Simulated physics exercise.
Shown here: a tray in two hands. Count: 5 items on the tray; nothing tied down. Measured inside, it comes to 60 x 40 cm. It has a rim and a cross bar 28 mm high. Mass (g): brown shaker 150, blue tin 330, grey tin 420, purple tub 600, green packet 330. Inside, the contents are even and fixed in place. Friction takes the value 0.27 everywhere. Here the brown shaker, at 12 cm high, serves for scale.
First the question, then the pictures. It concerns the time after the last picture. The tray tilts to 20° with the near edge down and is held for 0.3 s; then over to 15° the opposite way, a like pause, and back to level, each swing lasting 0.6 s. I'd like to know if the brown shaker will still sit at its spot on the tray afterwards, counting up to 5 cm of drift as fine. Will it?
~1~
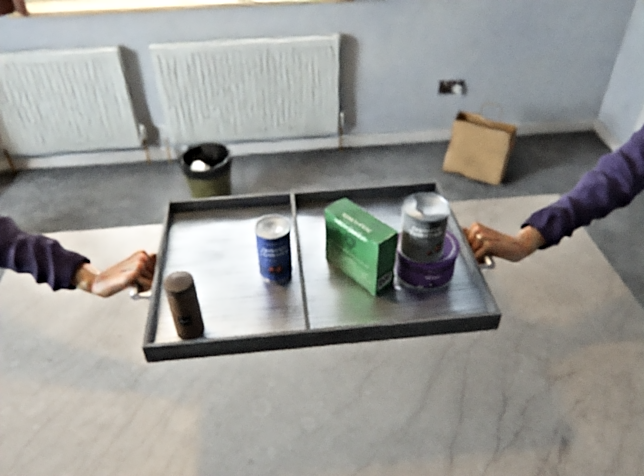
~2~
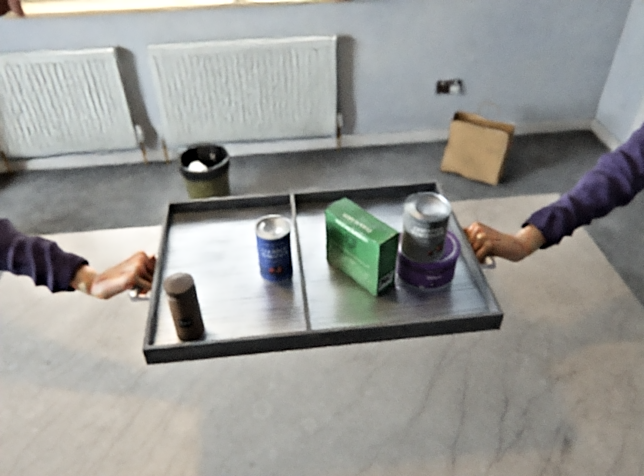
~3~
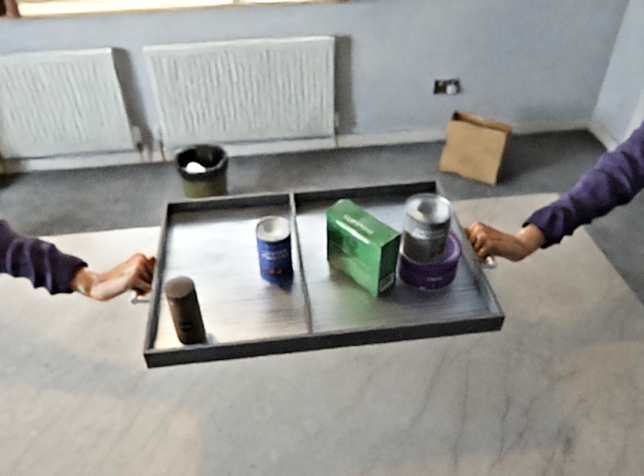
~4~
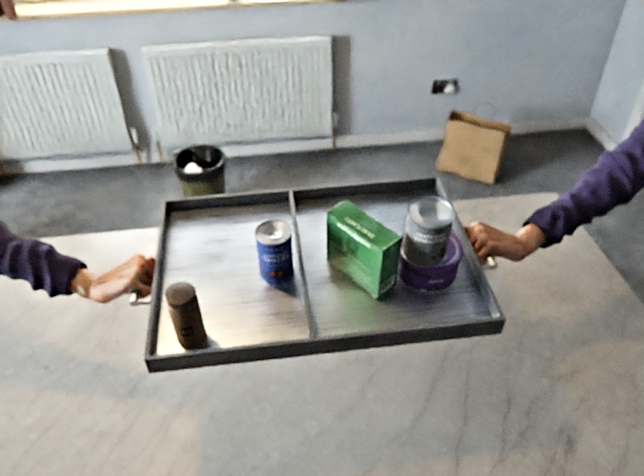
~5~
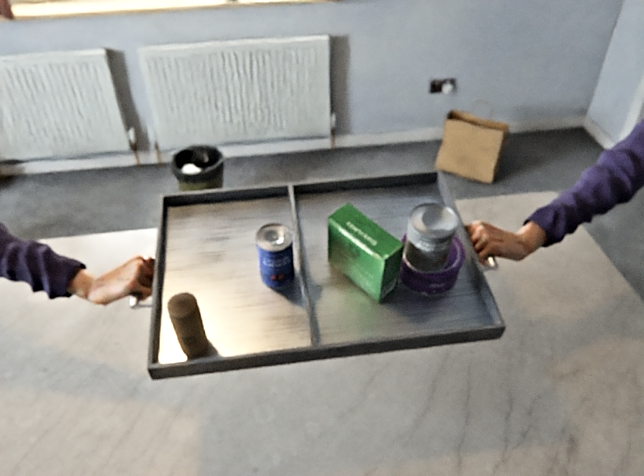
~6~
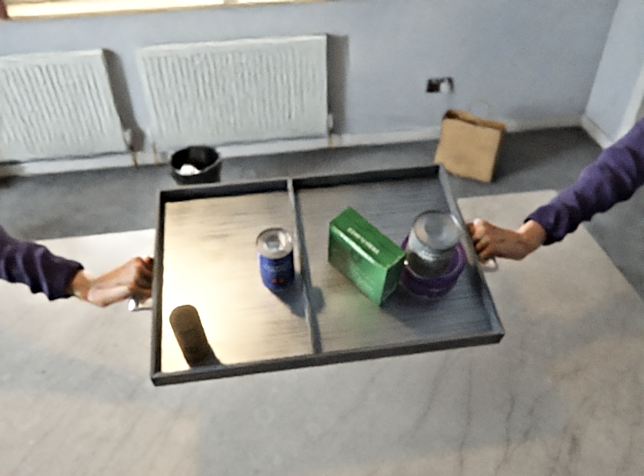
Yes - it stays anchored.
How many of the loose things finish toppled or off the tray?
Total: 1.
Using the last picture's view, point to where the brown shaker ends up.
About (187, 306).
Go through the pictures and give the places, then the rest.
Tray level; brown shaker (185, 306); blue tin (274, 249), in the first frame.
Tray level; green packet (360, 247), in the second frame.
Tray at 1°, near edge down; blue tin (275, 251); grey tin (426, 229), in the third frame.
Tray at 4°, near edge down; green packet (362, 250), in the fourth frame.
Tray at 9°, near edge down; blue tin (276, 256); grey tin (430, 238), in the fifth frame.
Tray at 15°, near edge down; brown shaker (190, 334), in the sixth frame.
Then, 0.40 s later than the last frame, tray at 20°, near edge down; brown shaker 2 cm from its spot near (192, 353); grey tin 8 cm from its spot; green packet 6 cm from its spot.
Then, 0.60 s later than the last frame, tray at 19°, near edge down; grey tin now off the tray; brown shaker 2 cm from its spot near (191, 352); blue tin 14 cm from its spot.
Then, 0.90 s later than the last frame, tray at 6°, far edge down; brown shaker 2 cm from its spot near (184, 313); blue tin 15 cm from its spot; purple tub 9 cm from its spot.
Then, 1.60 s later than the last frame, tray at 12°, far edge down; blue tin 12 cm from its spot; purple tub 7 cm from its spot; green packet 5 cm from its spot.
When it is over, off the tray, grey tin; not toppled but over 5 cm from the start, blue tin and purple tub; the other 2 within 5 cm of the start. In the last view, brown shaker near (187, 306).
